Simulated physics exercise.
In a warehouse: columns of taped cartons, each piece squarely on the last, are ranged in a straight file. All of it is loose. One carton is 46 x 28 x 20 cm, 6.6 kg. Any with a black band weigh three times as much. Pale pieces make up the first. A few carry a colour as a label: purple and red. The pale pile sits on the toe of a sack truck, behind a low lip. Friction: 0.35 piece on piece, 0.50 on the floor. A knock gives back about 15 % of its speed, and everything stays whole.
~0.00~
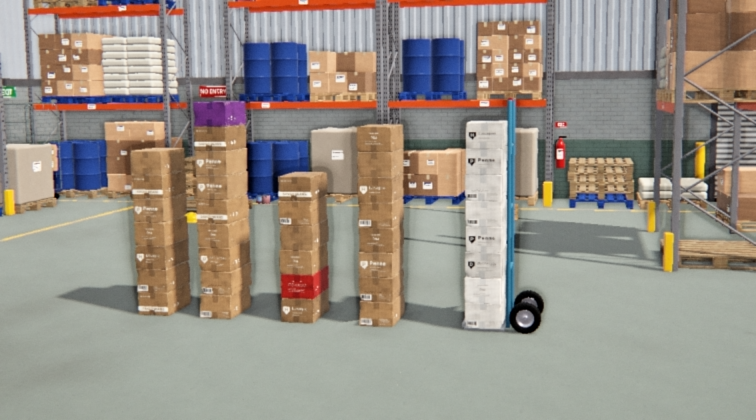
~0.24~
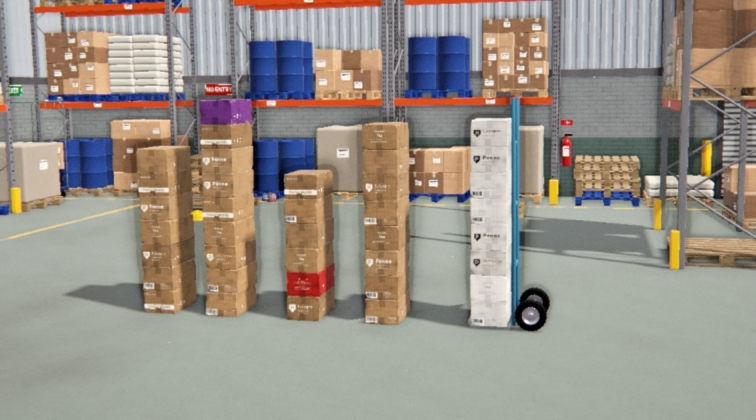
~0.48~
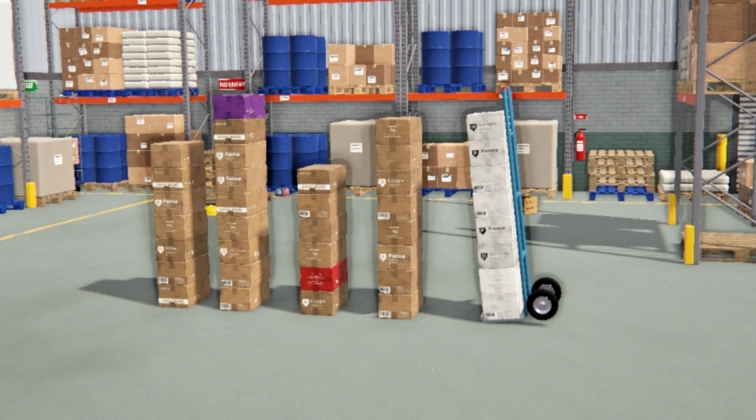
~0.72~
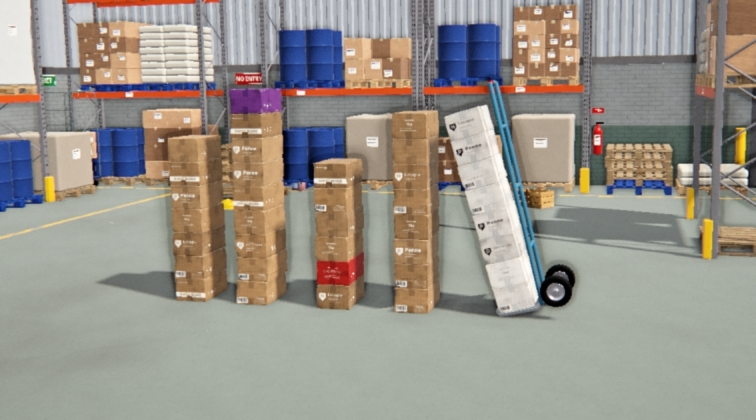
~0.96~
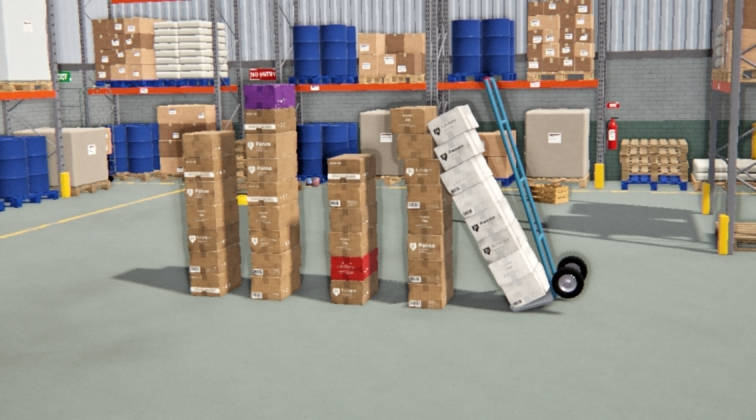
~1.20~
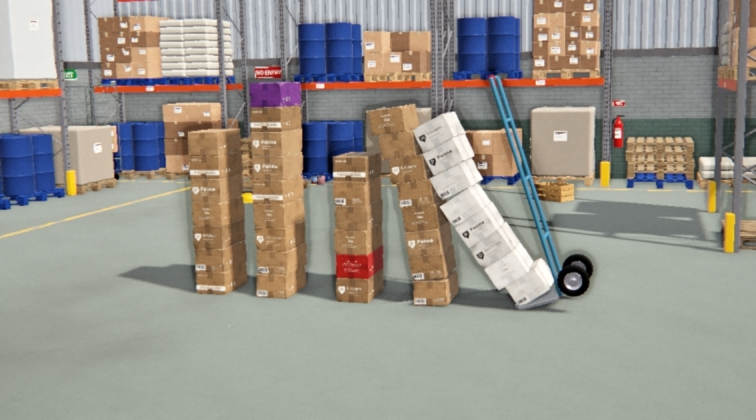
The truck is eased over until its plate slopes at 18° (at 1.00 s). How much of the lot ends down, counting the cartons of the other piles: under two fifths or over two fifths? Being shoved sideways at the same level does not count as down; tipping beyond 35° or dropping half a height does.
Ending down: Upwards of two fifths.
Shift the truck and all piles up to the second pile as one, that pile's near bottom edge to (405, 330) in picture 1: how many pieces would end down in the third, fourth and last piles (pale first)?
In that case third 5, fourth 7, last 6.
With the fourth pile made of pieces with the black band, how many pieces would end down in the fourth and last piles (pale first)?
In that case fourth 8, last 6.
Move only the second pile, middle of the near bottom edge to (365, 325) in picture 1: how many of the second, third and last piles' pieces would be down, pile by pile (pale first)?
In that case second 6, third 5, last 7.
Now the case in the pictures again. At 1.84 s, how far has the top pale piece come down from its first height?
About 50 cm.
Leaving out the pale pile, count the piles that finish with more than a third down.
4 in all.
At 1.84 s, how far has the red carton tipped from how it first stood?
Some 25°.
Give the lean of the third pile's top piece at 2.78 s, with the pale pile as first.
About 30°.
By 1.84 s, 8 of the pale pile down; 6 of the 30 other cartons down; red carton tilted 23°; purple carton moved 24 mm.
By 2.78 s, 8 of the pale pile down; 28 of the 30 other cartons down; purple carton tilted 46°, 41 cm lower; red carton tilted 40°, 13 cm lower.
When it is over (5.2 s), 8 of the pale pile down; 29 of the 30 other cartons down; red carton tilted 40°, 13 cm lower; purple carton tilted 10°, 1.27 m lower. That is 97 per cent. In pixels of the last frame, middles, red carton near (314, 274), purple carton near (201, 236).
